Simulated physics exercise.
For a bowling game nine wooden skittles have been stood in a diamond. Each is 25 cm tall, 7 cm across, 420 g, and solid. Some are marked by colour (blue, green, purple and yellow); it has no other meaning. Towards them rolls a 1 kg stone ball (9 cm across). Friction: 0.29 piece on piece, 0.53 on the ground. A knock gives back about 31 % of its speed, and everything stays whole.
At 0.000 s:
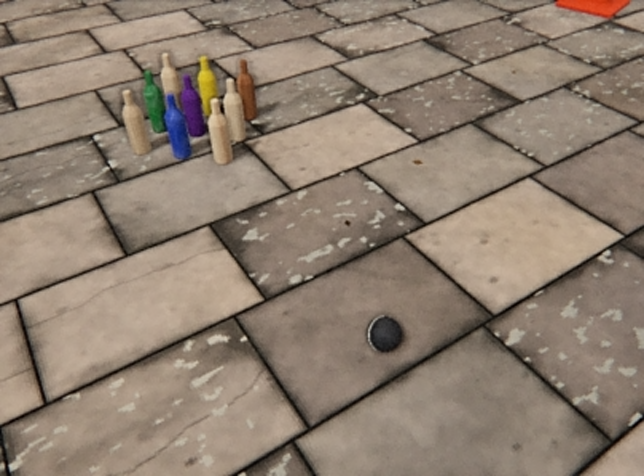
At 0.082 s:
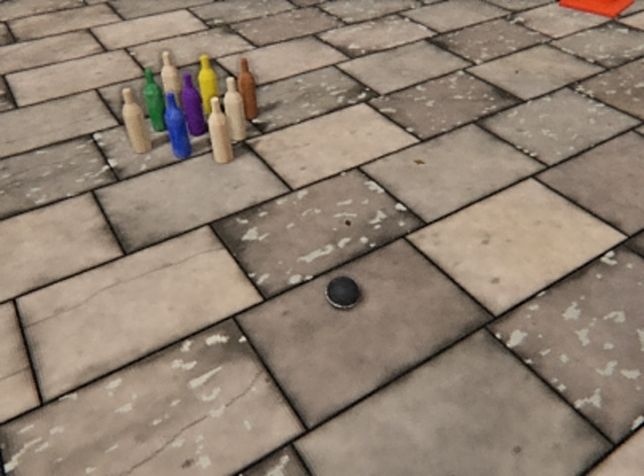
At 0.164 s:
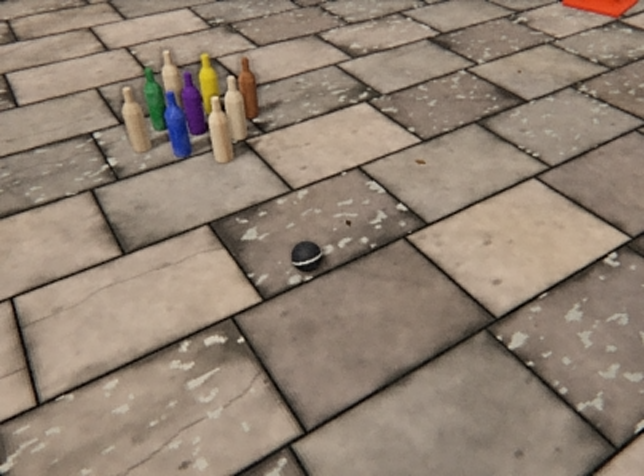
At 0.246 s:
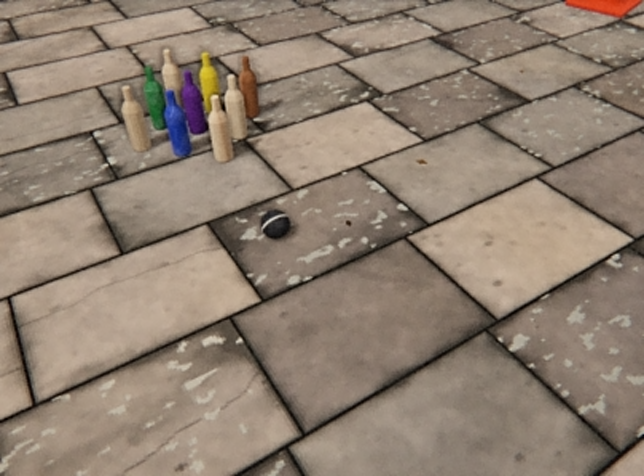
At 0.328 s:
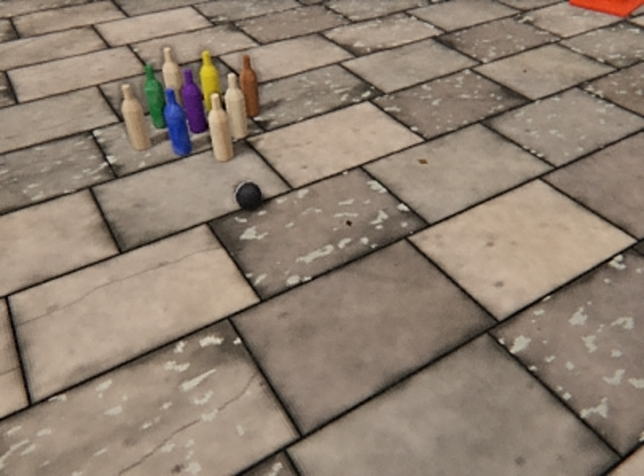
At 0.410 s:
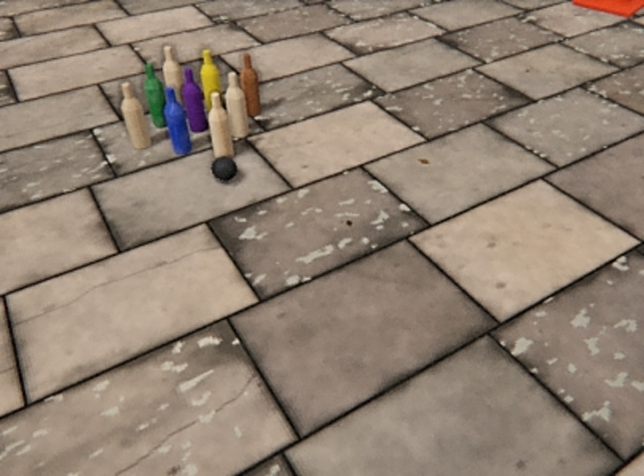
A floor of worn, mottled stone slabs is seen from above at a slant, the camera shifting very slightly. At the upper left stands a diamond of bottle-shaped skittles, green, purple, yellow, blue, brown and pale wood, with an orange-red object at the top right corner. A dark ball with a light band rolls from the lower centre up and leftward, drawing close to the front pale skittle, while all the skittles stay upright.
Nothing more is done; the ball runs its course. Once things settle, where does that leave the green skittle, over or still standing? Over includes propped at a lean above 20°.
The green skittle falls.
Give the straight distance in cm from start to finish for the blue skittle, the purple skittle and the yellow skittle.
Blue 40, purple 0, yellow 0.
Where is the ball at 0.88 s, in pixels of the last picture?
At about (159, 109).
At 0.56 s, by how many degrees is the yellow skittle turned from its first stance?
Some 0°.
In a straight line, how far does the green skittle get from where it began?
About 35 cm.
After 0.56 s, ball still moving; none of the 9 skittles over, 2 disturbed; green skittle unmoved; blue skittle leaning 18°.
After 0.88 s, ball still moving; 1 of the 9 skittles over; green skittle leaning 4°; blue skittle leaning 31°.
At rest (1.6 s), ball rolling away; 2 of the 9 skittles over; green skittle lying flat; blue skittle lying flat; yellow skittle unmoved. As the last picture would show them, middles, green skittle near (119, 90), blue skittle near (125, 109).
